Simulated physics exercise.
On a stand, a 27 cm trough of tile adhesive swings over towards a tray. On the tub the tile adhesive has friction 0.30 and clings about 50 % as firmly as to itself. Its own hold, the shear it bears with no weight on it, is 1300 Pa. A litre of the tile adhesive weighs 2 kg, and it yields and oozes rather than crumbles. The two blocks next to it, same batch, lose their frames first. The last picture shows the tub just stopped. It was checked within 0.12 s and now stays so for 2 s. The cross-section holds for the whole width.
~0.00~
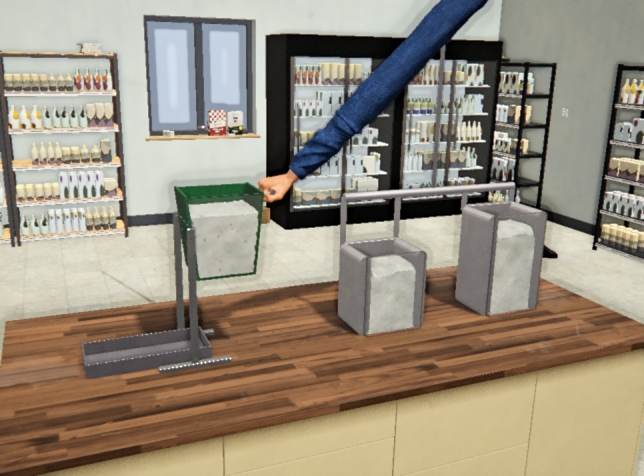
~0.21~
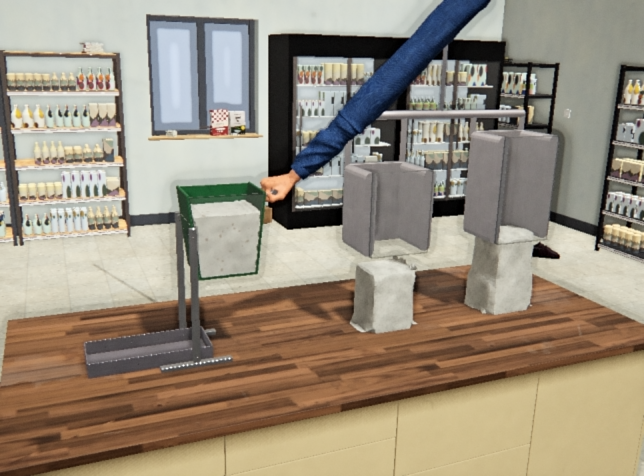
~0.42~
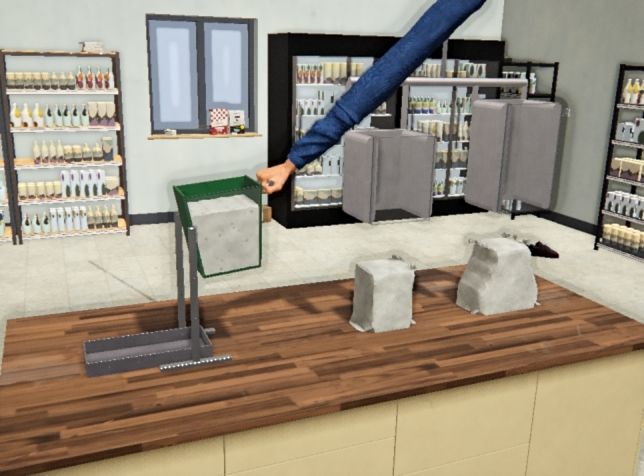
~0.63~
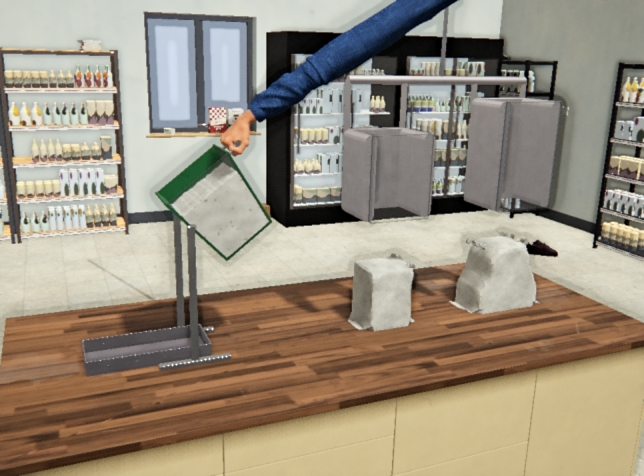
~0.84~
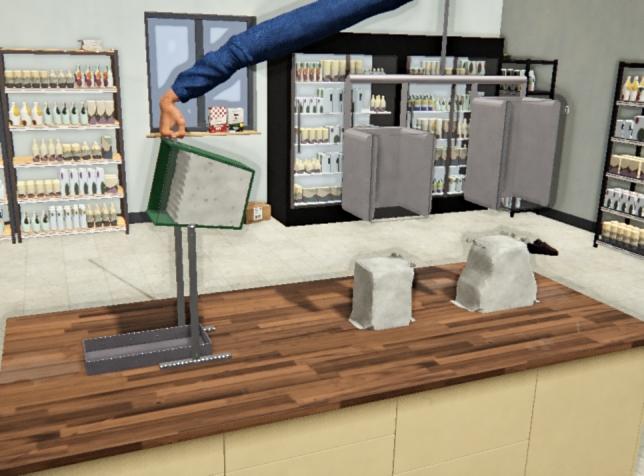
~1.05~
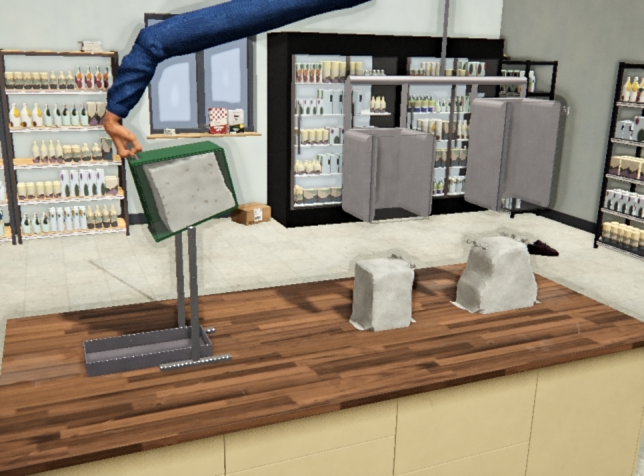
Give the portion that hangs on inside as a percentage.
About 0 %.
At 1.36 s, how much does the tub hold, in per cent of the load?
About 75 %.
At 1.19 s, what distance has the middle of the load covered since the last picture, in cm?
About 4 cm.
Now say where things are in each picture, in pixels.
In the first frame, handle-side rim at (261, 193), tilt 0 degrees; top of the tile adhesive at (248, 213); blocks stand 25 cm, 36 cm (left to right).
In the second frame, handle-side rim at (263, 193), tilt 0 degrees; top of the tile adhesive at (250, 212); blocks stand 25 cm, 33 cm (left to right).
In the third frame, handle-side rim at (259, 186), tilt 5 degrees; top of the tile adhesive at (254, 206); blocks stand 25 cm, 28 cm (left to right).
In the fourth frame, handle-side rim at (226, 154), tilt 38 degrees; top of the tile adhesive at (234, 174); blocks stand 25 cm, 28 cm (left to right).
In the fifth frame, handle-side rim at (171, 147), tilt 76 degrees; top of the tile adhesive at (191, 156); blocks stand 25 cm, 28 cm (left to right).
In the sixth frame, handle-side rim at (133, 166), tilt 104 degrees; top of the tile adhesive at (209, 155); blocks stand 25 cm, 28 cm (left to right).
After 1.19 s, the tub is at 104 degrees and holds 100 %.
After 1.36 s, the tub is at 104 degrees and holds 77 %.
After 1.53 s, the tub is at 104 degrees and holds 49 %.
After 1.70 s, the tub is at 104 degrees and holds 21 %.
After 3.05 s, at the end, the tub is at 104 degrees and holds 0 %.
